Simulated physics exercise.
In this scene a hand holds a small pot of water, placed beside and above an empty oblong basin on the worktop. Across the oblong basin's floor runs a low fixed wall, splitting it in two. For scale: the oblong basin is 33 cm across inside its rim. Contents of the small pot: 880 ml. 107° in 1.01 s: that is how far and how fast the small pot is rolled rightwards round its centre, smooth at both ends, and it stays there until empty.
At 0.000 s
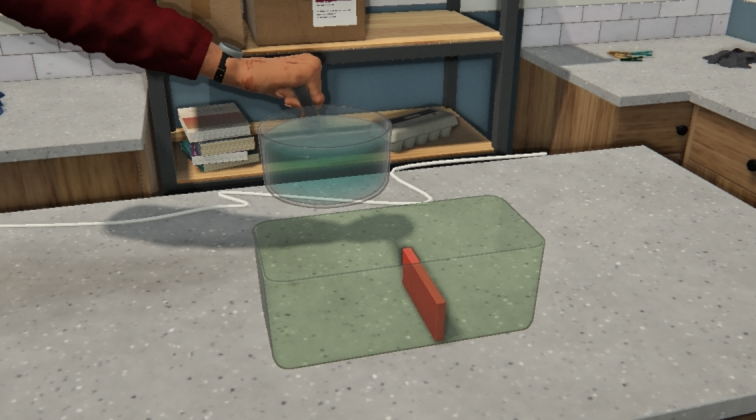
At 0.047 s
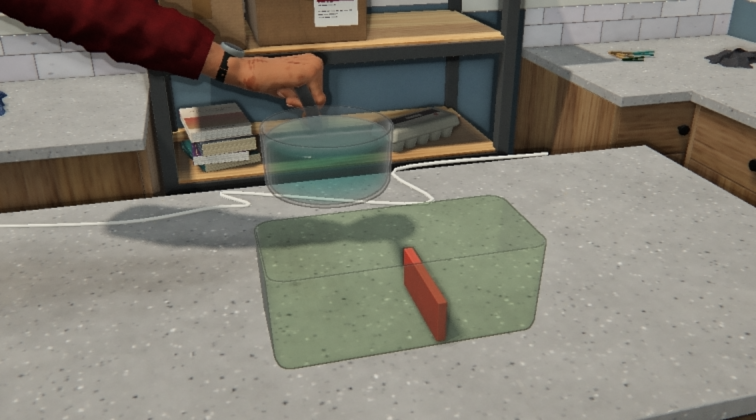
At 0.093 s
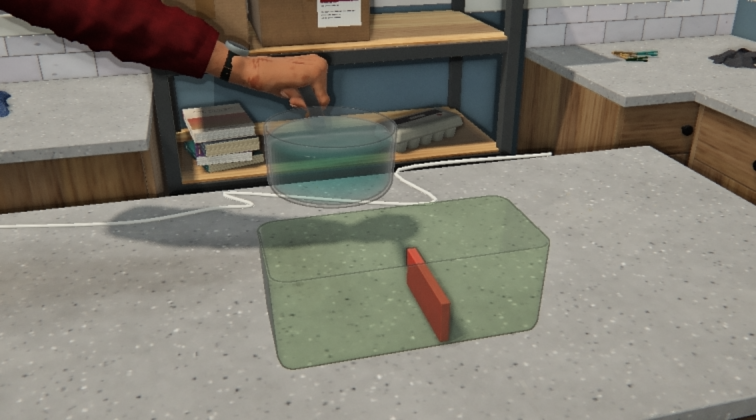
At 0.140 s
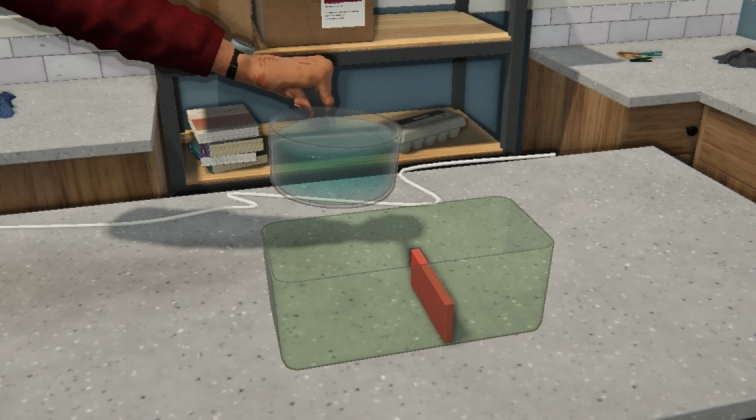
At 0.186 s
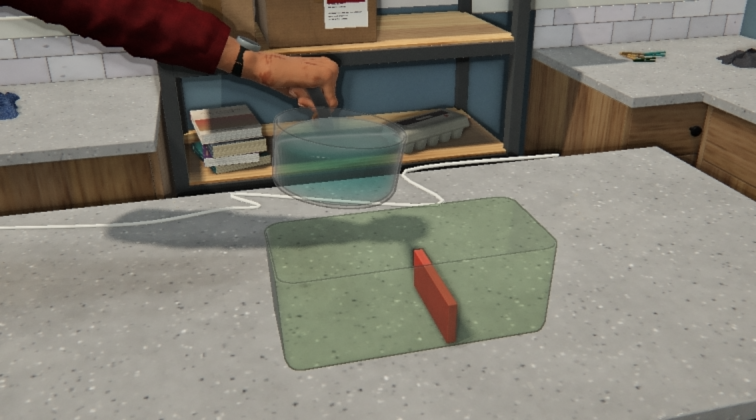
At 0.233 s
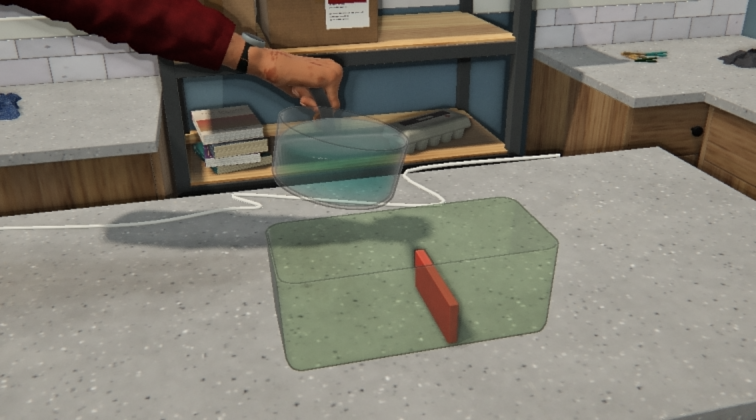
On the worktop, a hand slowly tilts a small pot of water slightly rightwards above an empty basin.
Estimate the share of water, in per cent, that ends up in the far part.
About 62 per cent.
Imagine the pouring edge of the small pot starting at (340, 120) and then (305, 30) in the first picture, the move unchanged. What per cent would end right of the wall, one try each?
About 0 %, then about 0 %.
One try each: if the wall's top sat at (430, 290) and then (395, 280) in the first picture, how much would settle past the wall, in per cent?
Respectively 55 and 80 %.
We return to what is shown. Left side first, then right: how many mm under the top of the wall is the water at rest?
Left about 44 mm, while the right is about 24 mm.
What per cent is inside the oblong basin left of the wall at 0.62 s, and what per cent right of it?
Left roughly 2 per cent, right roughly 20.
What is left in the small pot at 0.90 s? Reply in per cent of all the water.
I'd estimate some 7 per cent.
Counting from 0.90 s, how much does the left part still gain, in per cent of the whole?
Roughly 12 percent.
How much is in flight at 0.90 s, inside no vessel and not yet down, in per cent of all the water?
Airborne fraction: Approx. 5 %.
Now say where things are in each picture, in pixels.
In the first picture, tilt 0°; pouring edge (388, 121); surface from (261, 138) to (385, 128); the oblong basin's rim runs from (259, 253) to (522, 219); the wall's top is at (423, 275).
In the second picture, tilt 1°; pouring edge (390, 122); surface from (263, 138) to (386, 128).
In the third picture, tilt 2°; pouring edge (394, 124); surface from (267, 138) to (390, 129).
In the fourth picture, tilt 5°; pouring edge (398, 128); surface from (272, 139) to (395, 130).
In the fifth picture, tilt 9°; pouring edge (403, 132); surface from (276, 139) to (399, 131).
In the sixth picture, tilt 13°; pouring edge (405, 137); surface from (278, 140) to (402, 132).
By 0.62 s the tilt is 72° and 47 per cent is still to pour, 2 is left of the wall and 19 right of it.
By 0.90 s the tilt is 104° and 7 per cent is still to pour, 26 is left of the wall and 62 right of it.
By 1.19 s the tilt is 107° and 0 per cent is still to pour, 37 is left of the wall and 62 right of it.
By 1.51 s the tilt is 107° and 0 per cent is still to pour, 37 is left of the wall and 62 right of it.
At rest 37 per cent lies left of the wall, 62 right of it and 0 outside.
